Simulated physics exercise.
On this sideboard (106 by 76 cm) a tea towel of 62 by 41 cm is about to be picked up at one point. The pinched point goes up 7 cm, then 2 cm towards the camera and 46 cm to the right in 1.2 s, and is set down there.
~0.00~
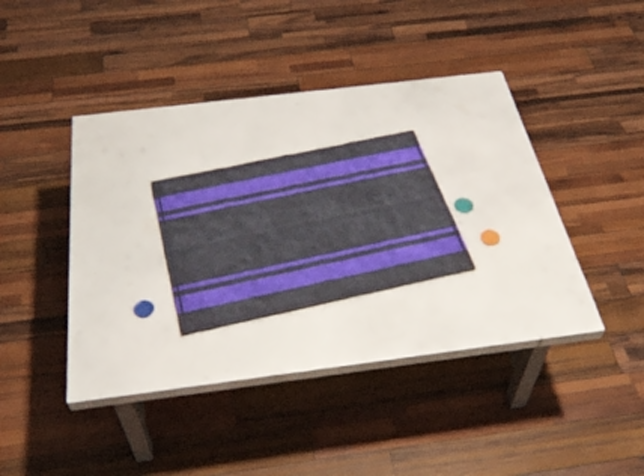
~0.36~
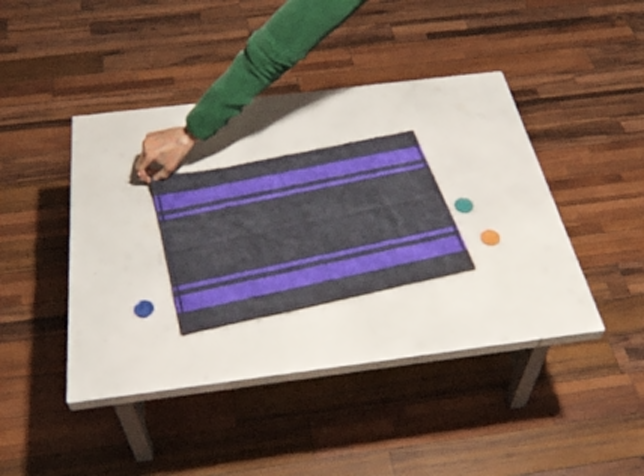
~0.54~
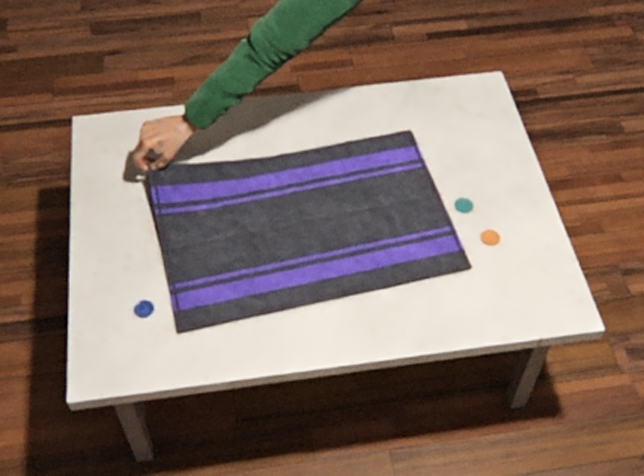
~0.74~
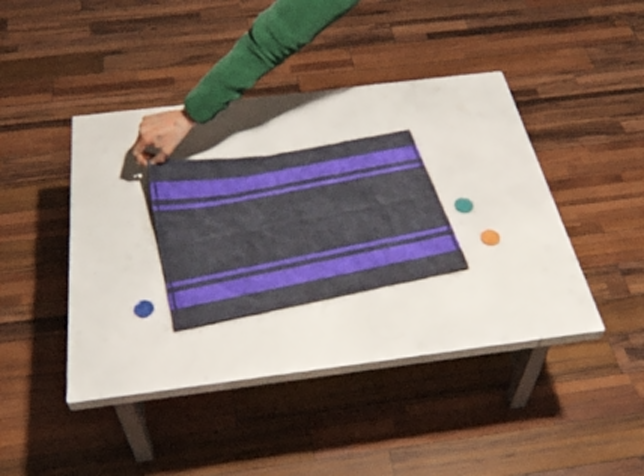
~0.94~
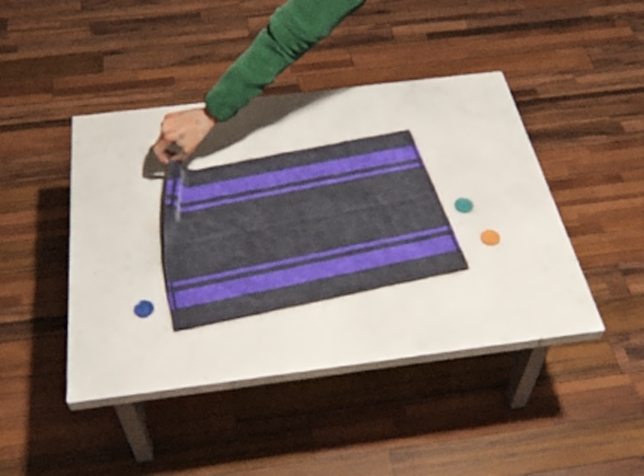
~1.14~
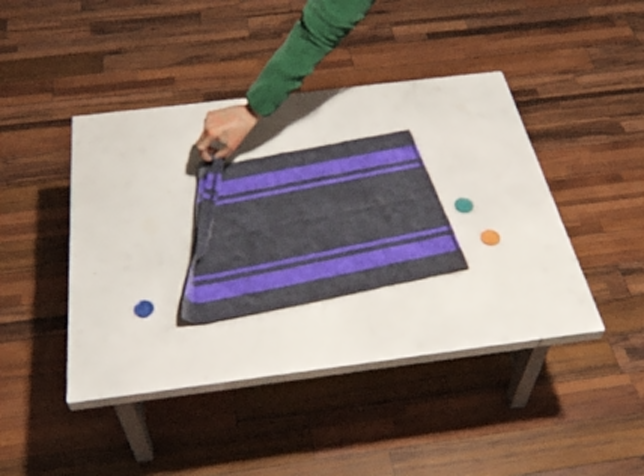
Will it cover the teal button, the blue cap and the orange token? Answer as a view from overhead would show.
Result: Teal button still shows, blue cap still shows, orange token stays uncovered.
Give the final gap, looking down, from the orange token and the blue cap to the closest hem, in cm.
Roughly 7 cm, 28 cm.
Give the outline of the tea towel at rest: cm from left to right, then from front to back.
About 40 by 44 cm.
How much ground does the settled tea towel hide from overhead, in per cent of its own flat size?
About 60 %.
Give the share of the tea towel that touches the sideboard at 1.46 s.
About 75 %.
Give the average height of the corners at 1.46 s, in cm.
About 2 cm.
After 1.5 s, 75 % of it is down, spanning 48 by 45 cm, above no small thing.
After 1.8 s, 65 % of it is down, spanning 42 by 43 cm, above no small thing.
After 2.1 s, 65 % of it is down, spanning 40 by 44 cm, above no small thing.
After 2.4 s, 65 % of it is down, spanning 40 by 44 cm, above no small thing.
After 3.4 s, 65 % of it is down, spanning 40 by 44 cm, above no small thing.
